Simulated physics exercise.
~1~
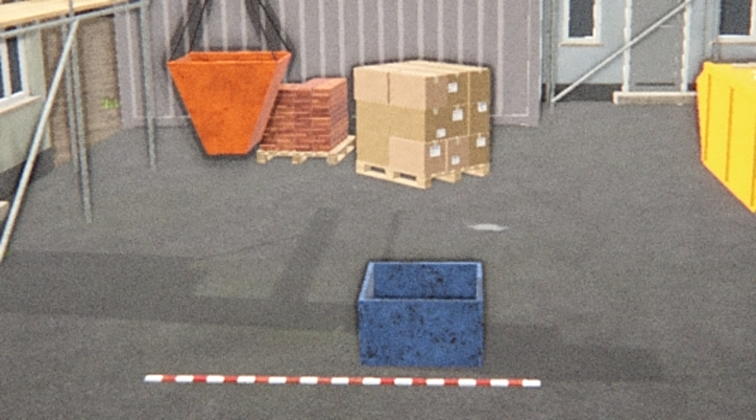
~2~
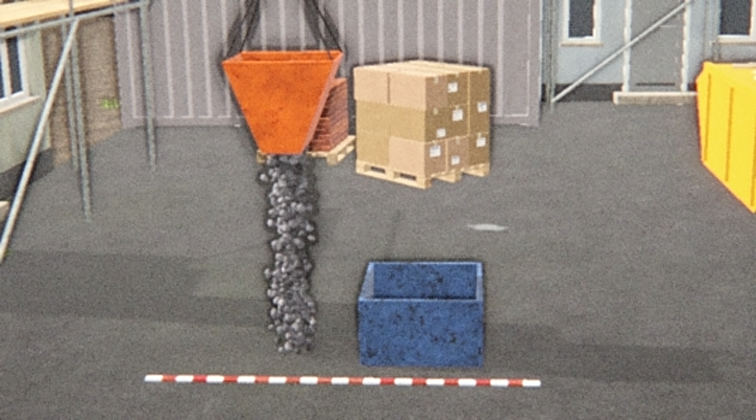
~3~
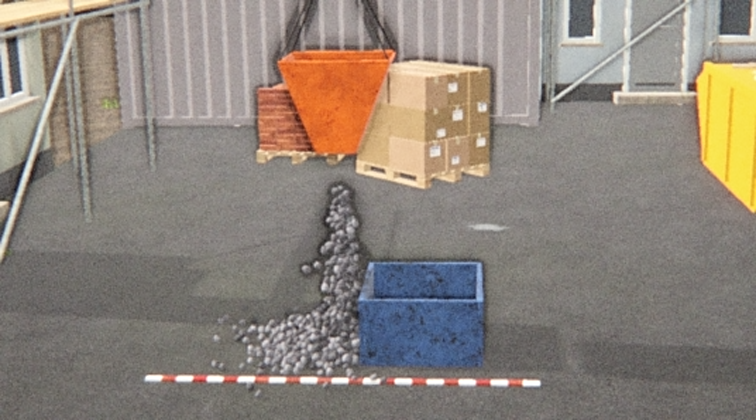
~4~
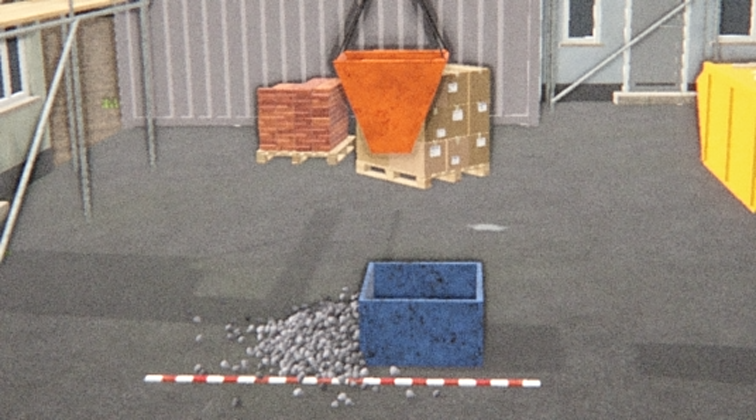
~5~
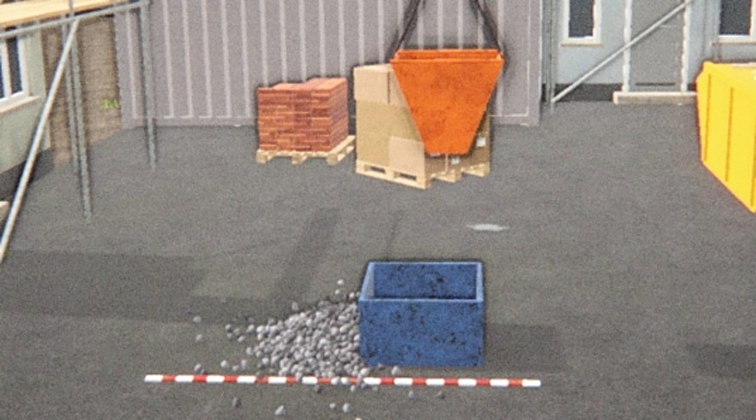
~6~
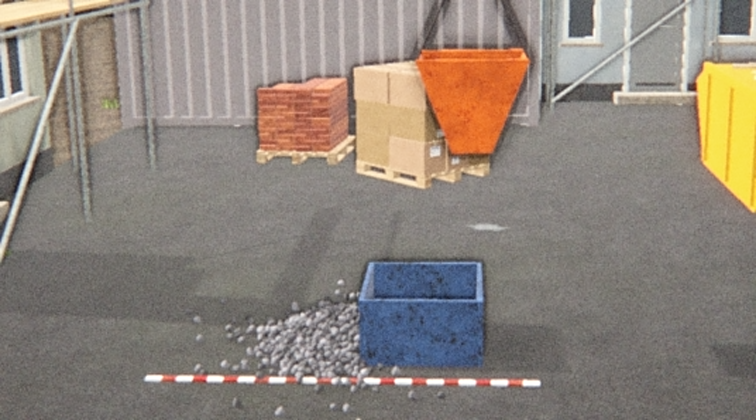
Orange crane skip moving right and dropping grey stones, nearly all piling up left of the blue bin in a yard.
